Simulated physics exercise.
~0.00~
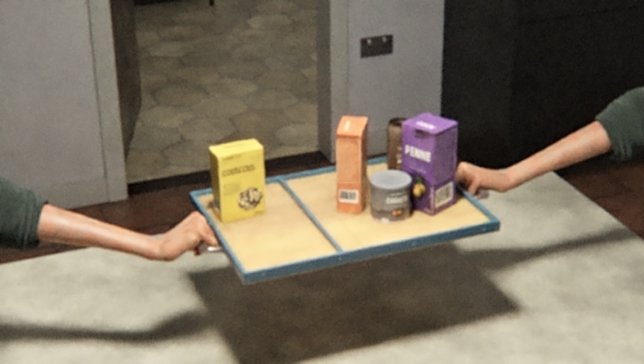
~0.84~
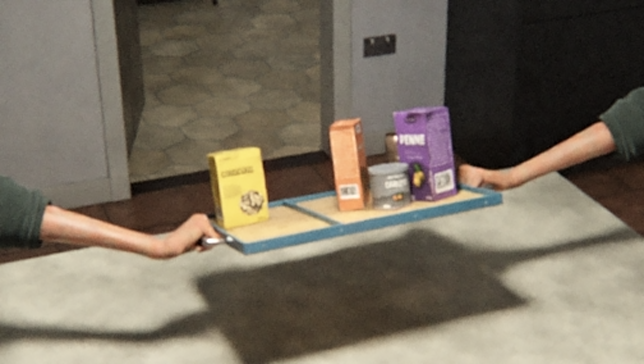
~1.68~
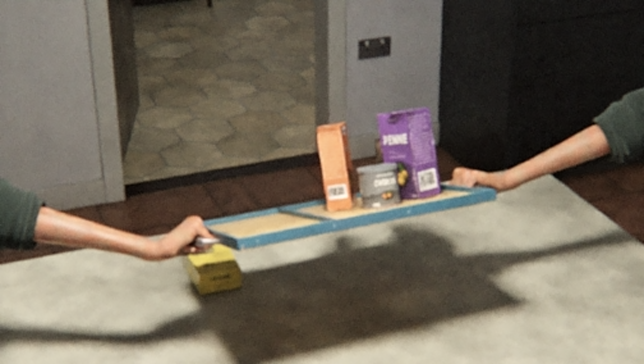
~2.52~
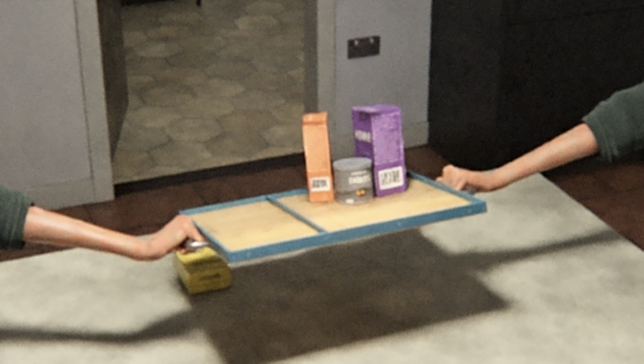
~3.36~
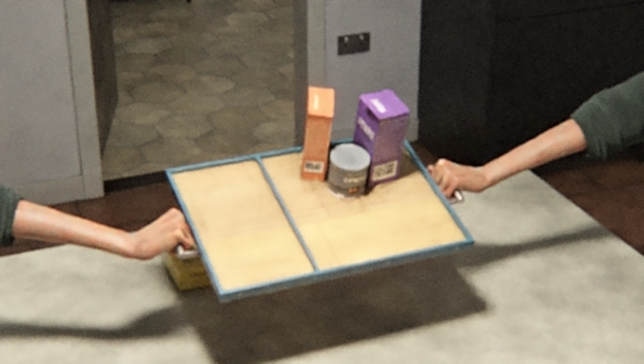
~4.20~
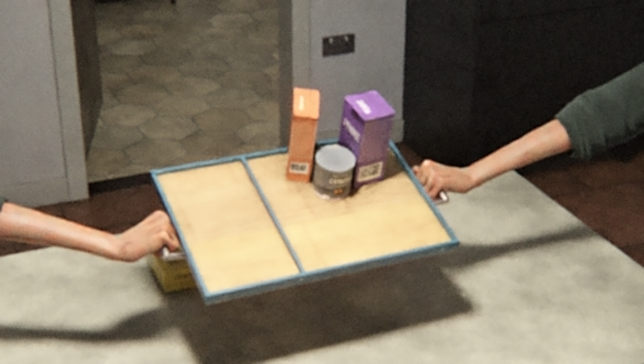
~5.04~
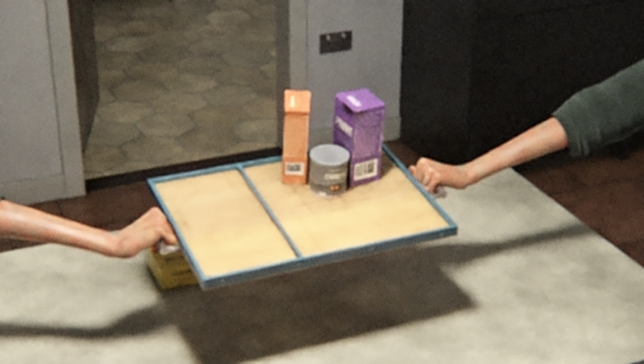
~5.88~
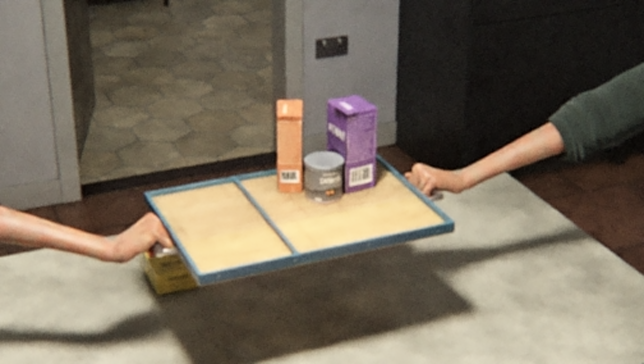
Serving tray tilting back and forth in two hands, yellow packet tipping off onto the table, remaining groceries sliding but ending upright.
